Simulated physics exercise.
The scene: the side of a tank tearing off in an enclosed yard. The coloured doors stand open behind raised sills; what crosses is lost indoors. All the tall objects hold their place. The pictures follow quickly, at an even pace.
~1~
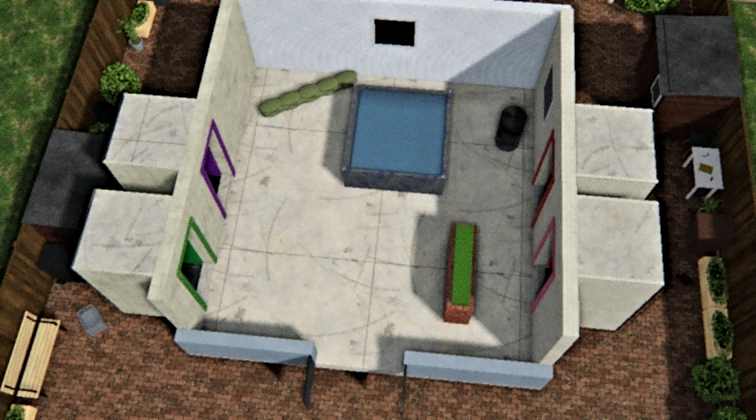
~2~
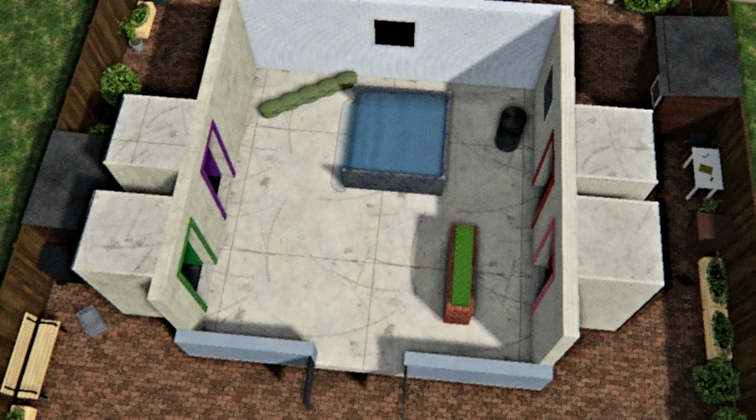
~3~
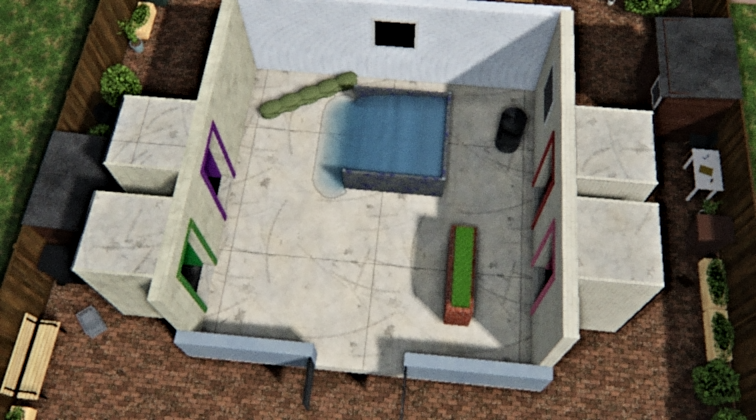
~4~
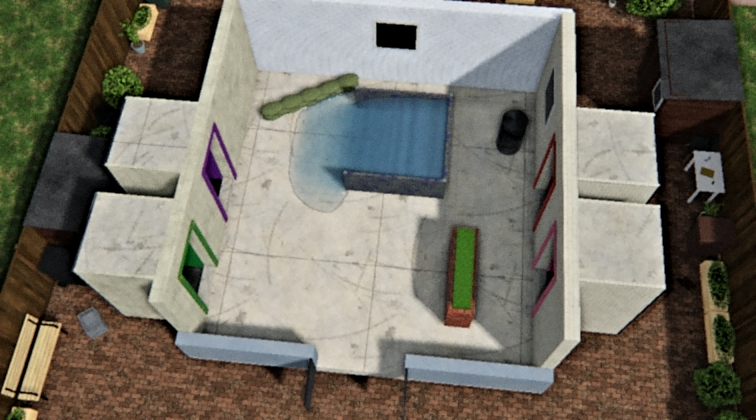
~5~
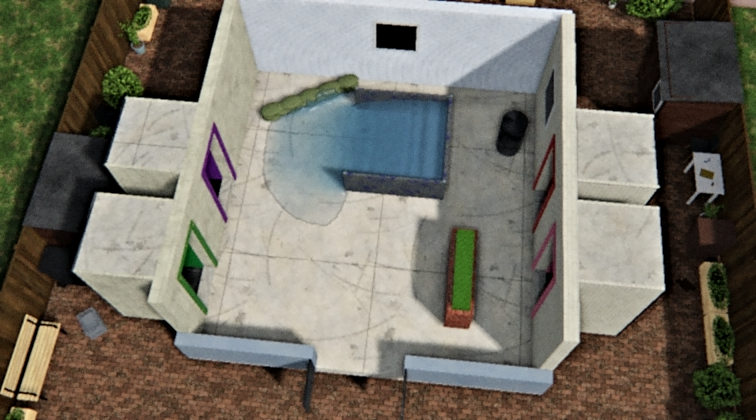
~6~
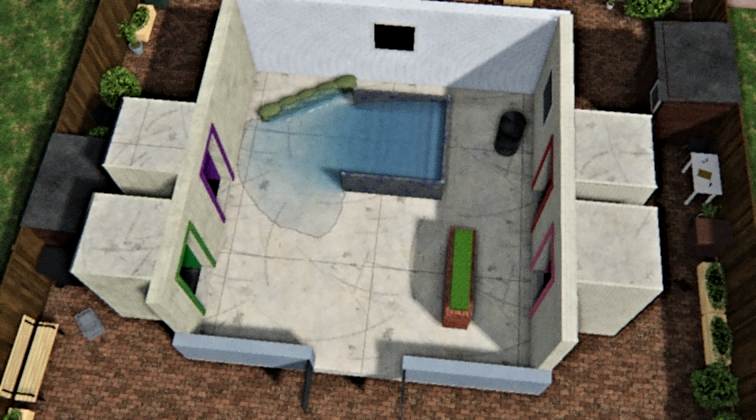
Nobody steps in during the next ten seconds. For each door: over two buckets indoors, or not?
The purple door takes more than that; the green door takes more than that; the pink door stays under that; the red door stays under that.
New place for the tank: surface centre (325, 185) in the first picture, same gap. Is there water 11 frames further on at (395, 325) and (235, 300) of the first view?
In that order: Not flooded, covered.
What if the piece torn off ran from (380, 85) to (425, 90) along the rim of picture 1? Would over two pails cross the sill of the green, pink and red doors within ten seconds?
One by one: The green one keeps below it; the pink one takes less; the red one keeps below it.
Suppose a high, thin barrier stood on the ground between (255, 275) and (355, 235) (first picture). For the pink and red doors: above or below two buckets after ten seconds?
Then: Pink door is under, red door floods.
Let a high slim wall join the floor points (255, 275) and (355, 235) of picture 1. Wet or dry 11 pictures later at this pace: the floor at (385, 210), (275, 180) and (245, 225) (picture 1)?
One after the other: No water, under water, covered.
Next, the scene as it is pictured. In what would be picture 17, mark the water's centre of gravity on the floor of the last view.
Roughly at (313, 158).
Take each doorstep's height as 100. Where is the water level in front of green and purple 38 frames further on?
About 190 and 90 per cent.
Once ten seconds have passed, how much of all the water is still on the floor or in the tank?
Roughly 82 per cent.
A moment on, water covers 25 % of the floor; the purple door under two buckets in, the green door not reached, the pink door not reached, the red door not reached.
Next, water covers 30 % of the floor; the purple door over two buckets in, the green door wet at the sill, nothing in, the pink door not reached, the red door not reached.
Then, water covers 50 % of the floor; the purple door far over two buckets in, the green door under two buckets in, the pink door not reached, the red door not reached.
Later, water covers 75 % of the floor; the purple door far over two buckets in, the green door over two buckets in, the pink door wet at the sill, nothing in, the red door not reached.
In the end, water covers 95 % of the floor; the purple door far over two buckets in, the green door far over two buckets in, the pink door wet at the sill, nothing in, the red door under two buckets in.
